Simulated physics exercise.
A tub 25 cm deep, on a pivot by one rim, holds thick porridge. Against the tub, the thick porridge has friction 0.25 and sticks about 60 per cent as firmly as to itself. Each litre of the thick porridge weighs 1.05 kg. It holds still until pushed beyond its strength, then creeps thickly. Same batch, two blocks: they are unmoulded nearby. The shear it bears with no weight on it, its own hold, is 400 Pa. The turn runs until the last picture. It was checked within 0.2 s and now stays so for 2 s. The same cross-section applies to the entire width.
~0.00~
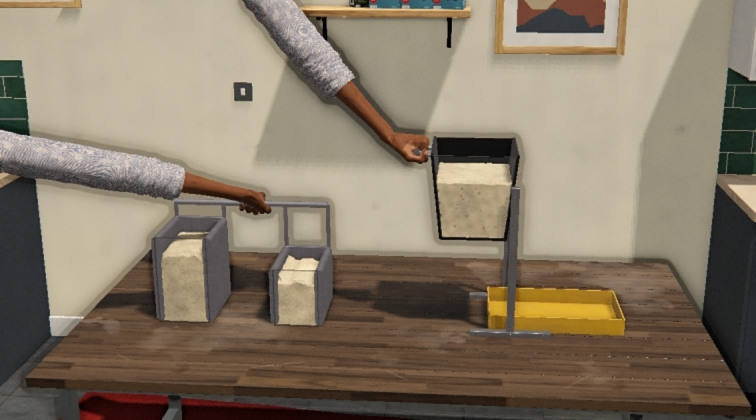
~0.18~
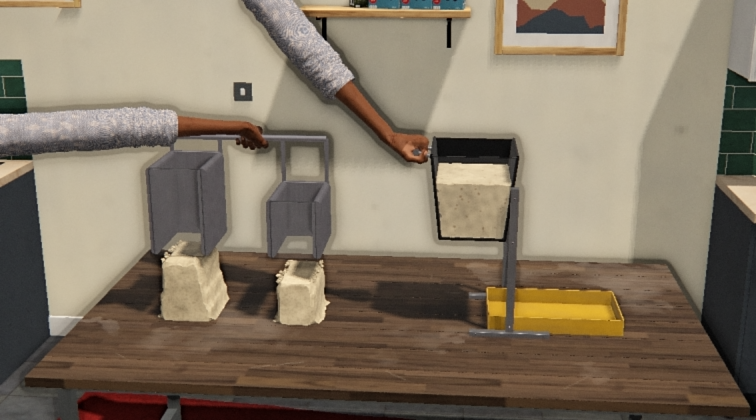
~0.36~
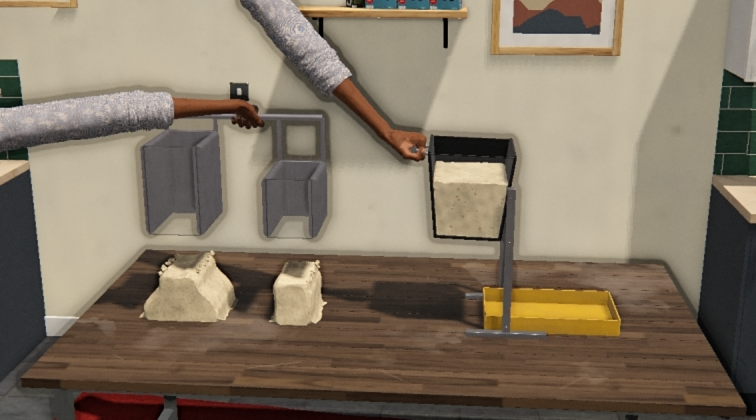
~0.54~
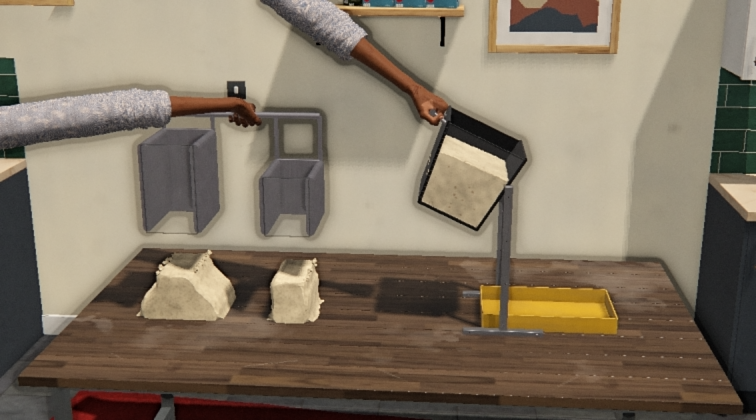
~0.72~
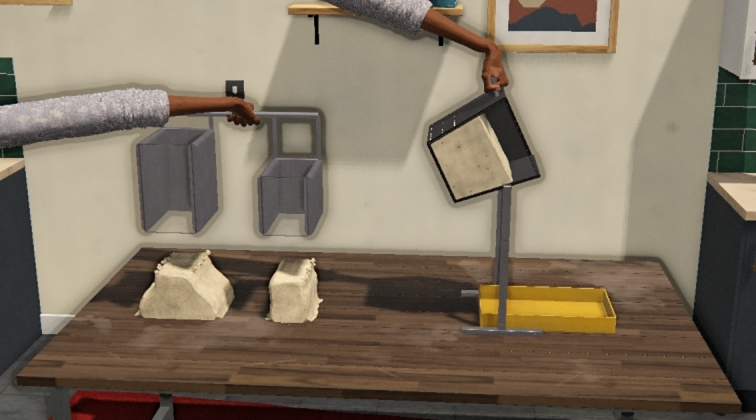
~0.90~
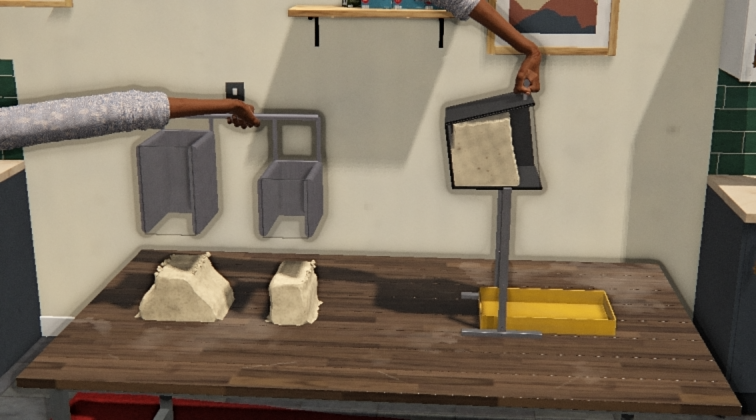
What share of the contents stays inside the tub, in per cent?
About 100 per cent.
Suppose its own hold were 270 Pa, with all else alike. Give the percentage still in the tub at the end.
It would come to about 70 %.
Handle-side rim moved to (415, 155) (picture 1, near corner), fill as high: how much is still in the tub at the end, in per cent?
Roughly 65 %.
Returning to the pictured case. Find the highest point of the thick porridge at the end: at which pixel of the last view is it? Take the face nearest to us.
About (477, 133).
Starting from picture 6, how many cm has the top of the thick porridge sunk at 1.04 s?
I reckon it's close to 3 cm.
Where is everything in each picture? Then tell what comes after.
The first frame shows handle-side rim at (434, 155), tilt 0 degrees; crest of the thick porridge at (447, 182); block heights 23 cm, 15 cm (left to right).
The second frame shows handle-side rim at (433, 155), tilt 0 degrees; crest of the thick porridge at (446, 182); block heights 20 cm, 14 cm (left to right).
The third frame shows handle-side rim at (431, 153), tilt 2 degrees; crest of the thick porridge at (440, 181); block heights 16 cm, 14 cm (left to right).
The fourth frame shows handle-side rim at (451, 123), tilt 25 degrees; crest of the thick porridge at (445, 152); block heights 15 cm, 14 cm (left to right).
The fifth frame shows handle-side rim at (506, 100), tilt 64 degrees; crest of the thick porridge at (477, 118); block heights 15 cm, 14 cm (left to right).
The sixth frame shows handle-side rim at (534, 106), tilt 82 degrees; crest of the thick porridge at (505, 120); block heights 15 cm, 14 cm (left to right).
After 1.04 s, the tub is at 82 degrees and holds 100 %.
After 1.21 s, the tub is at 82 degrees and holds 100 %.
After 1.38 s, the tub is at 82 degrees and holds 100 %.
After 1.55 s, the tub is at 82 degrees and holds 100 %.
After 2.90 s, the tub is at 82 degrees and holds 100 %.
